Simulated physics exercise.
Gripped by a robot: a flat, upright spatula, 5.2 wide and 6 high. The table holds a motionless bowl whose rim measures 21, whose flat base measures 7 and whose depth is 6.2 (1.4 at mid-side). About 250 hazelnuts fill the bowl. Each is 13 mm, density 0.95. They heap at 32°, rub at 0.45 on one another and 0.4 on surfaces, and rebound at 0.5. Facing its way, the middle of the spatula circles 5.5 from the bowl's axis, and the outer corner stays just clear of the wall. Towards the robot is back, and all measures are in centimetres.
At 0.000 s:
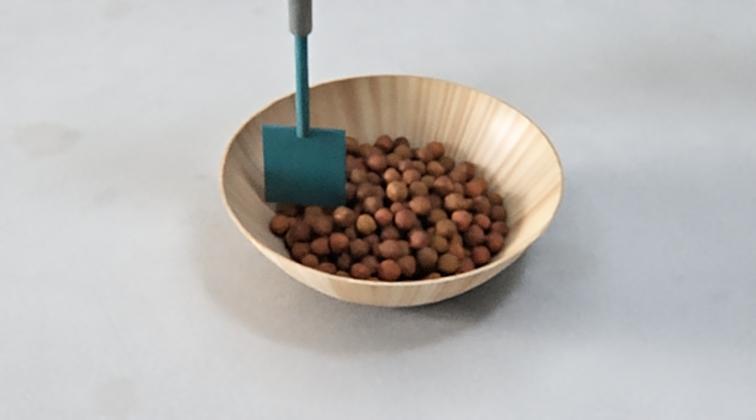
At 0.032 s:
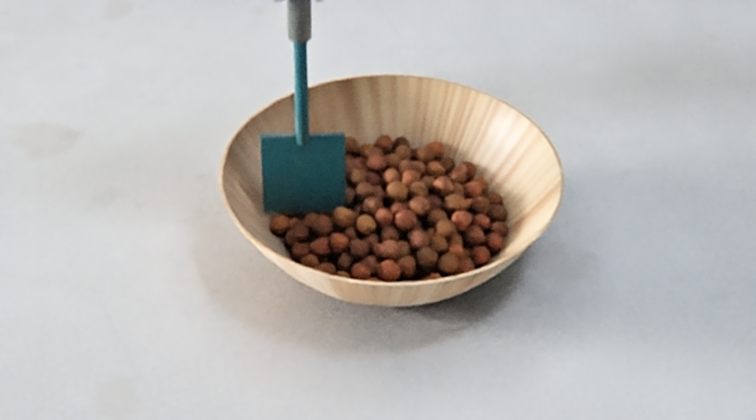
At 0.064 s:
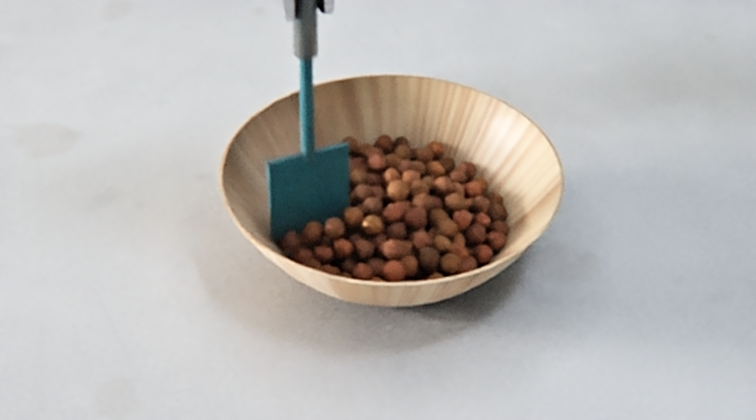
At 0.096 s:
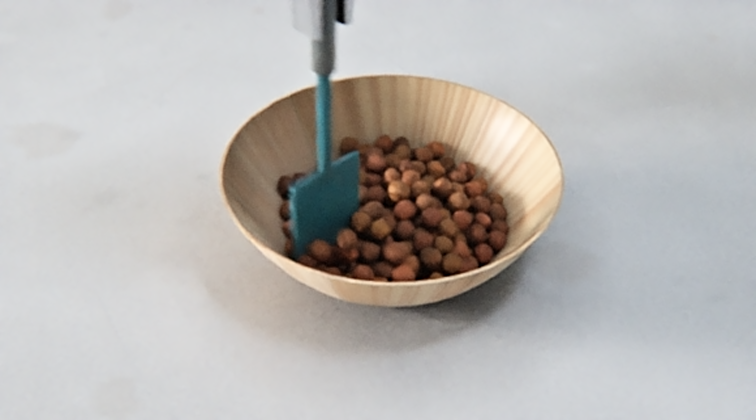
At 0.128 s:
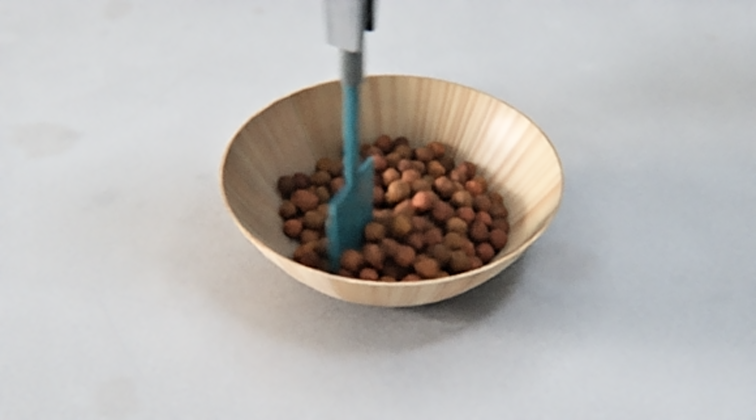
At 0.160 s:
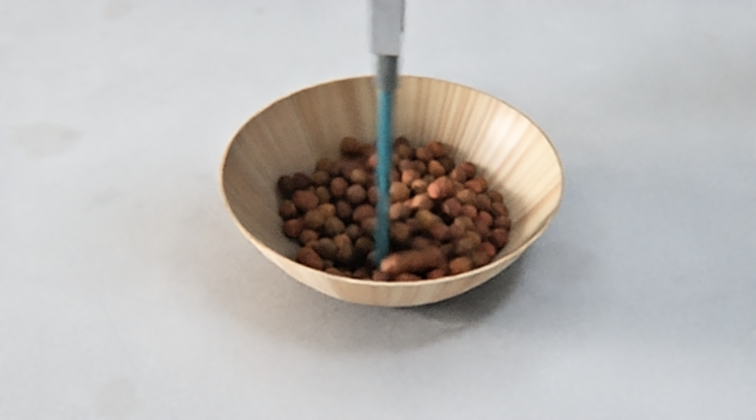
A teal spatula held upright by a grey gripper sweeps through a heap of round brown nuts in a pale wooden bowl, starting at the left side. The bowl sits still on a light grey tabletop, seen from above at an angle by an unmoving camera. The blade curves toward the near side and rightward, turning from broad face to thin edge as it pushes nuts aside.
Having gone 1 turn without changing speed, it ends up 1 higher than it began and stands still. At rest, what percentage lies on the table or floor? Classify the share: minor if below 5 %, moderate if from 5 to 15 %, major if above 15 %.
Moderate, from 5 to 15 %.
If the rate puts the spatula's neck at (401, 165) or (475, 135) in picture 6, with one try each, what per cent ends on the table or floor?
Roughly 15 per cent on the first try and 25 per cent on the second.
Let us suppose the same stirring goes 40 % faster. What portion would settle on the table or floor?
20 per cent.
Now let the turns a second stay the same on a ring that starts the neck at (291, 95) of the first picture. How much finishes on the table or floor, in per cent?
Table or floor share: Near 0 %.
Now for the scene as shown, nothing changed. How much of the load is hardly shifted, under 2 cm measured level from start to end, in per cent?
I'd say something near 45 percent.
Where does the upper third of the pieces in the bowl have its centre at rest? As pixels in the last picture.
I'd put it at about (338, 218).
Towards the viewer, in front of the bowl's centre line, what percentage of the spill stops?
That share is about 10 per cent.
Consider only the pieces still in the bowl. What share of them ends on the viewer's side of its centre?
Estimate: Some 55 %.
After 0.32 s, 193° round, highest piece 9 above the table; 246 in the bowl, 3 in flight or on the tool.
After 0.48 s, 296° round, highest piece 8 above the table; 230 in the bowl, 13 on the table or floor, 6 in flight or on the tool.
After 0.76 s, 0° round, highest piece 6 above the table; 224 in the bowl, 25 on the table or floor.
After 1.46 s, 0° round, highest piece 5 above the table; 224 in the bowl, 25 on the table or floor.
In the end, 224 in the bowl, 25 on the table or floor. That is 10 % on the table or floor.
